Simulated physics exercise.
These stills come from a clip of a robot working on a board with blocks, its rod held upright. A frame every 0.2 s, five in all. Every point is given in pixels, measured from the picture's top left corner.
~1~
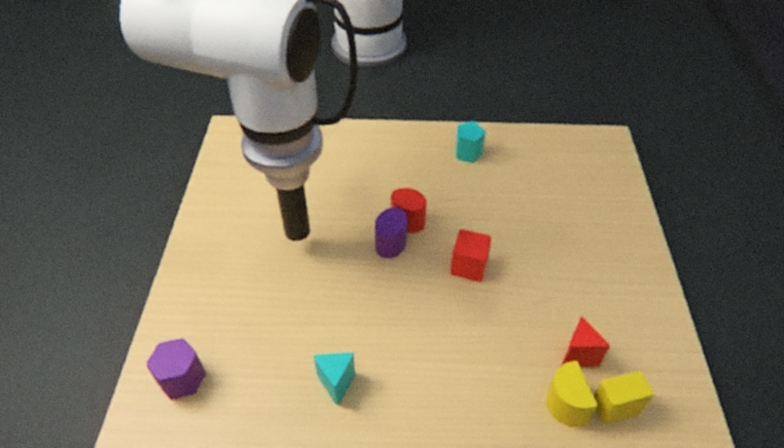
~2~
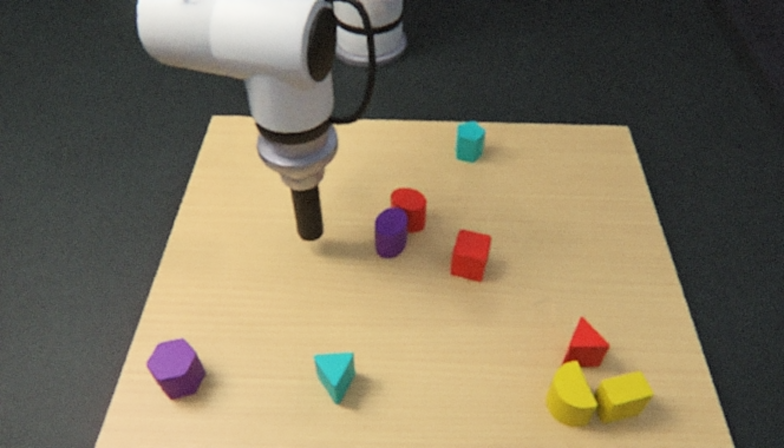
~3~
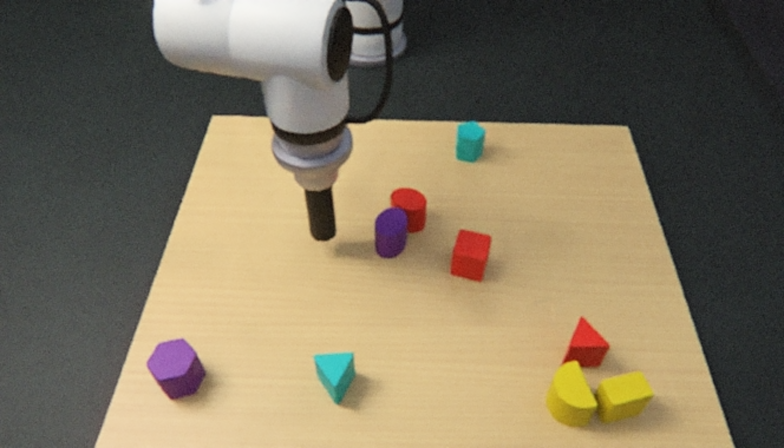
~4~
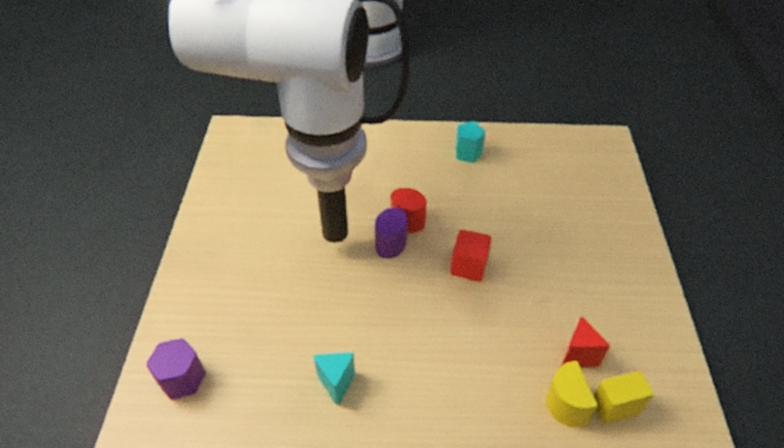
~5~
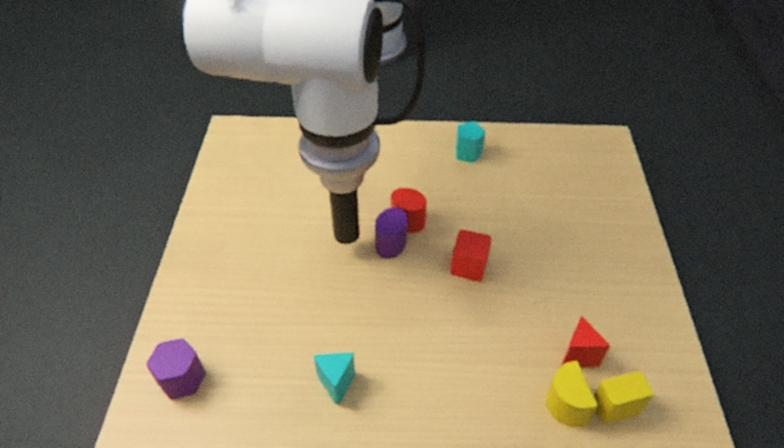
Robot arm with a dark rod sliding slowly right across a wooden board, nearing a purple block while coloured blocks stay still.
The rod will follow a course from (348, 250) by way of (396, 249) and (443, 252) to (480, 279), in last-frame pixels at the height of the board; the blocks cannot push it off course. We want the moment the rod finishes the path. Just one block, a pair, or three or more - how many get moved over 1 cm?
In total, three or more blocks get moved by over 1 cm.
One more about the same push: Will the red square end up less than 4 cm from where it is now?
It seems not.
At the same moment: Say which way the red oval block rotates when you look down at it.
Viewed from the top, it goes anticlockwise.
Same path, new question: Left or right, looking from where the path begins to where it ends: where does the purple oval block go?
Over to the left.
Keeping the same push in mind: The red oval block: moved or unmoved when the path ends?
Somewhere new.
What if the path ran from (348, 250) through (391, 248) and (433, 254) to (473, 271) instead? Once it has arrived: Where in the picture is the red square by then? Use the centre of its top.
Pixel (507, 258).
What follows on the original path. One third of the way, rod (397, 234); purple oval block (424, 218), turned 20° anticlockwise; red oval block (419, 193), turned 40° anticlockwise.
Two thirds of the way, rod (445, 237); purple oval block (458, 211), turned 95° anticlockwise; red oval block (419, 193), turned 40° anticlockwise.
At the end, rod (483, 264); purple oval block (463, 214), turned 120° anticlockwise; red oval block (419, 193), turned 40° anticlockwise; red square (513, 271).
